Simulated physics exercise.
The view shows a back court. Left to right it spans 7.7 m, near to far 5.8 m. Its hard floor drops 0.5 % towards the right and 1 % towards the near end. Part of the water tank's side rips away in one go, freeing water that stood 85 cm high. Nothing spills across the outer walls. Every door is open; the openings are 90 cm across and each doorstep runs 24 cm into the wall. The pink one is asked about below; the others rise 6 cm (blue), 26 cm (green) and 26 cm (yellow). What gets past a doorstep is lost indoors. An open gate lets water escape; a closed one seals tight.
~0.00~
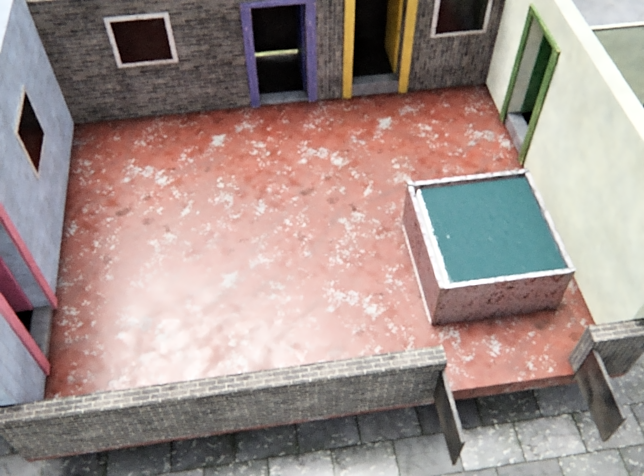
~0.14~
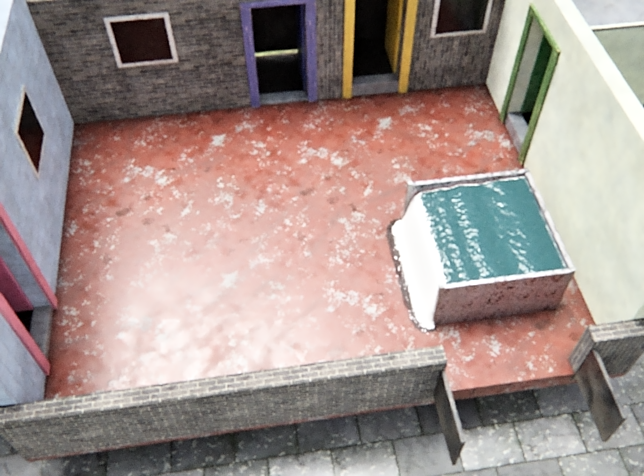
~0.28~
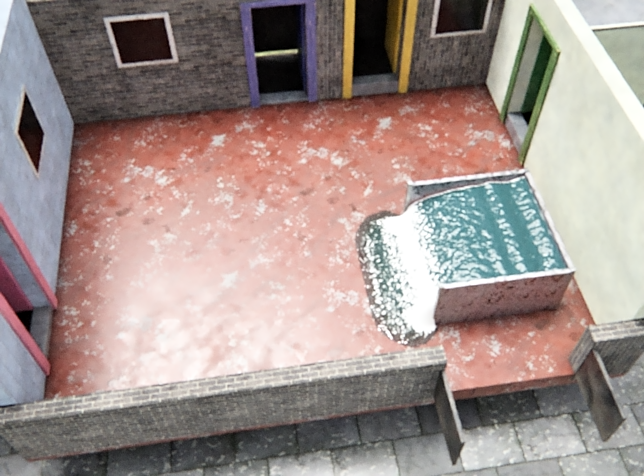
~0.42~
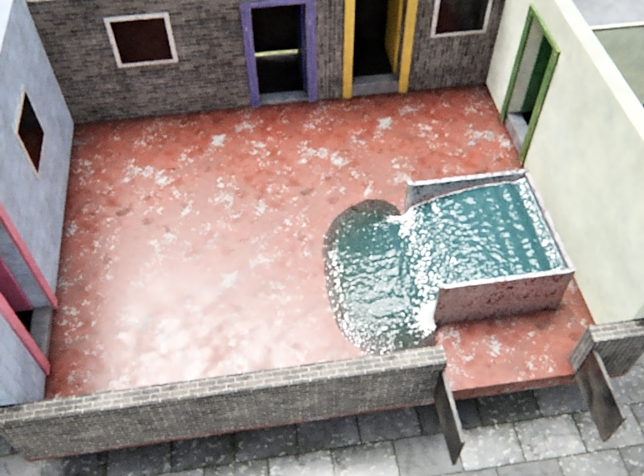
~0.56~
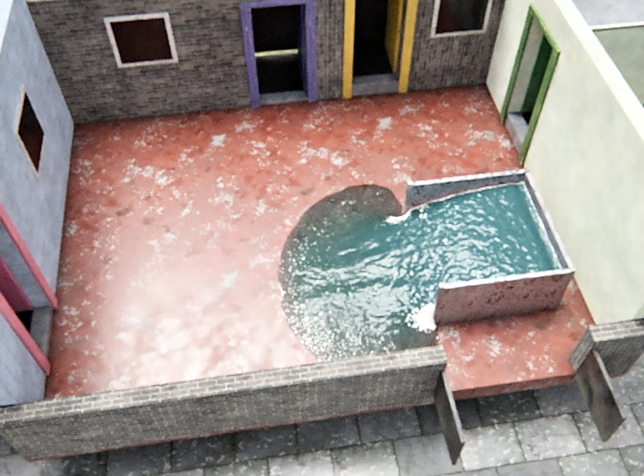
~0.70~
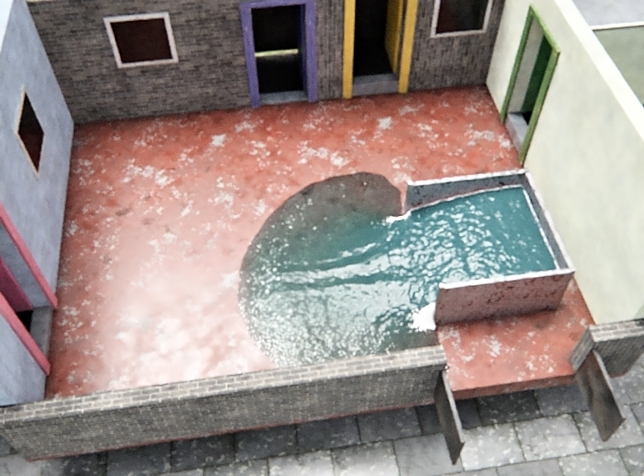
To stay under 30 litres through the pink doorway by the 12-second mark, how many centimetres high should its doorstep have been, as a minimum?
About 24 cm.
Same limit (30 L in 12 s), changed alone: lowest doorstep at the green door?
About 7.5 cm at green.
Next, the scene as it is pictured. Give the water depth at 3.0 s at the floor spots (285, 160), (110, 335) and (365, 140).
Roughly 2, 14 and 0 cm, in turn.
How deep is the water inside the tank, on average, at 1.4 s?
About 34 cm.
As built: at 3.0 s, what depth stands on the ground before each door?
In cm: Blue 3, green 0, yellow 0, pink 30.
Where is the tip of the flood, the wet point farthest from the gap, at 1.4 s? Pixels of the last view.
Around (49, 356).
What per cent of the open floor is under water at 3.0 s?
Near 65 per cent is wet.
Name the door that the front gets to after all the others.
Last comes the green one.
After 1.4 s water covers 45 % of the floor, deepest (30 cm) near (412, 288); 7 cm at the pink door, 0 litres in over its 13 cm doorstep.
After 3.0 s water covers 65 % of the floor, deepest (36 cm) near (41, 430); 30 cm at the pink door, 118 litres in over its 13 cm doorstep.
After 12.0 s water covers 100 % of the floor, deepest (14 cm) near (600, 353); 5 cm at the pink door, 186 litres in over its 13 cm doorstep.
At the pink door as built, the water arrived by 1.4 s and peaked near 33 cm at 2.6 s.
With a doorstep of 20.5 cm, 61 litres would have come in within the 12 s; with 27.5 cm, 10 litres. So under 30 litres takes about 24 cm.
